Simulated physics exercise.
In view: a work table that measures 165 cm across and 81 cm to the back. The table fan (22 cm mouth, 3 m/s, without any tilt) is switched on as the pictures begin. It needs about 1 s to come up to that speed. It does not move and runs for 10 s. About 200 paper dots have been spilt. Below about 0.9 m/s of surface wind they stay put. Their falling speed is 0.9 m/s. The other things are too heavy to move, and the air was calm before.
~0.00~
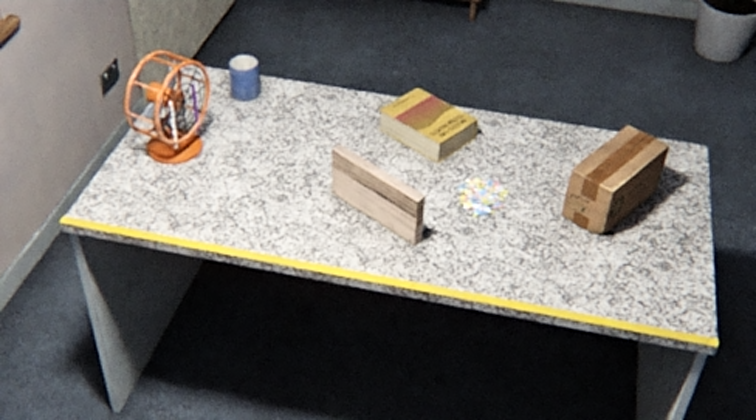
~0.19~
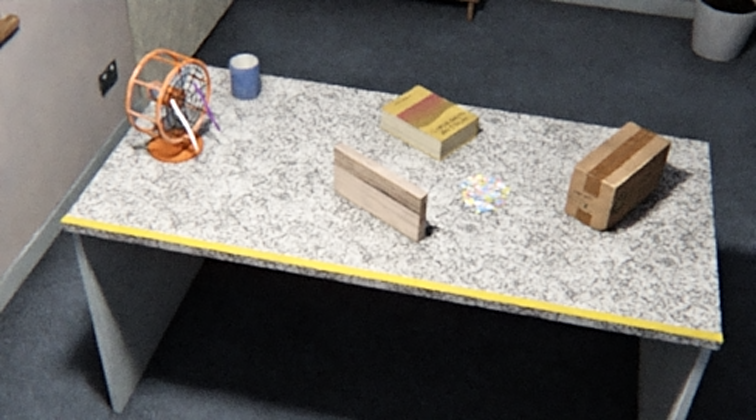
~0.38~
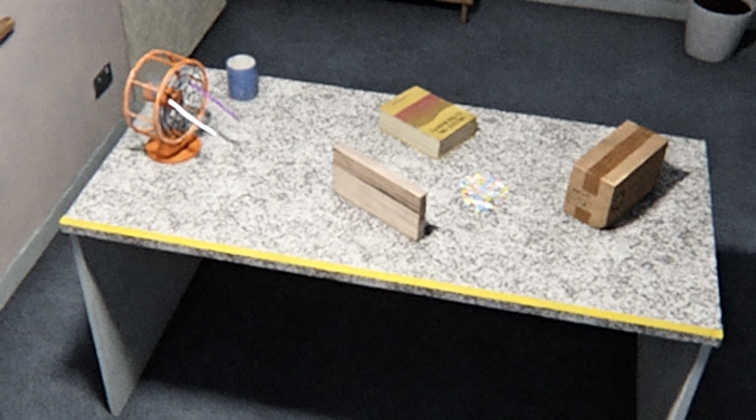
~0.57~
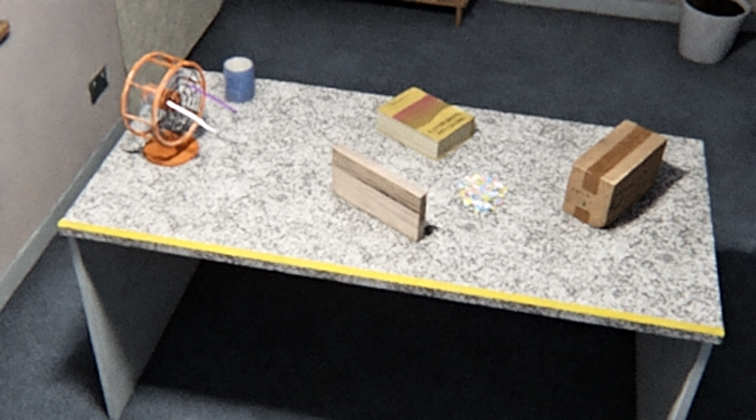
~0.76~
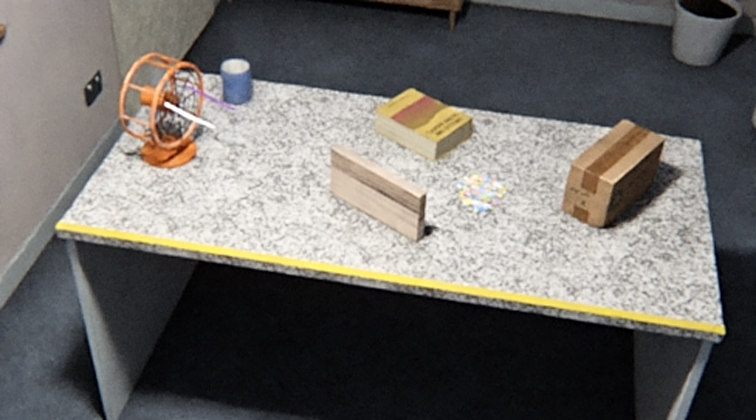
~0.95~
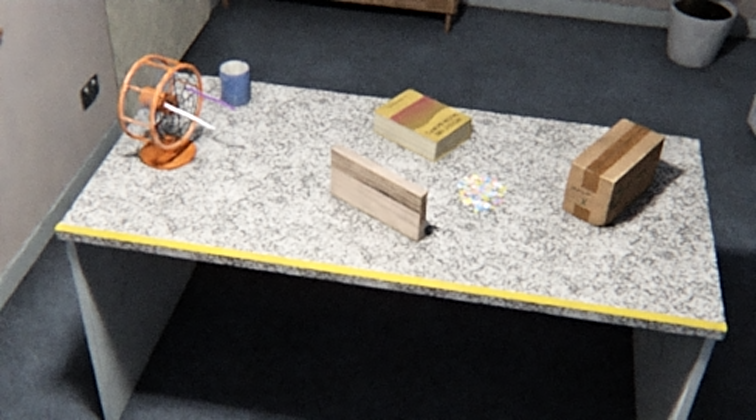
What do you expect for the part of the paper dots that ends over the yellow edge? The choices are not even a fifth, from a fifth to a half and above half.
By then under a fifth are over the yellow edge.
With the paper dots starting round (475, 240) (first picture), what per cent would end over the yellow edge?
In that case some 100 per cent.
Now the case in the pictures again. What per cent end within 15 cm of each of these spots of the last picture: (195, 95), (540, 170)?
In turn about 0 %, 20 %.
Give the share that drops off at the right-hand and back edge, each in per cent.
Roughly 15 % right-hand, 0 % back.
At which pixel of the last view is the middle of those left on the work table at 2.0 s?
Near (559, 186).
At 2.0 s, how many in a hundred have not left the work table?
Near 100 %.
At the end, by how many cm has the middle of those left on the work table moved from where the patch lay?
Roughly 40 cm.
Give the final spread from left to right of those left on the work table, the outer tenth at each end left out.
Roughly 20 cm.
After 2.0 s, 0 % are over the yellow edge; the middle of those still in play is near (559, 186); 0 % have settled or left.
After 3.2 s, 2 % are over the yellow edge; the middle of those still in play is near (595, 160); 56 % have settled or left.
After 5.5 s, 5 % are over the yellow edge; the middle of those still in play is near (595, 160); 72 % have settled or left.
After 10.0 s, at the end, 5 % are over the yellow edge; the middle of those still in play is near (597, 154).
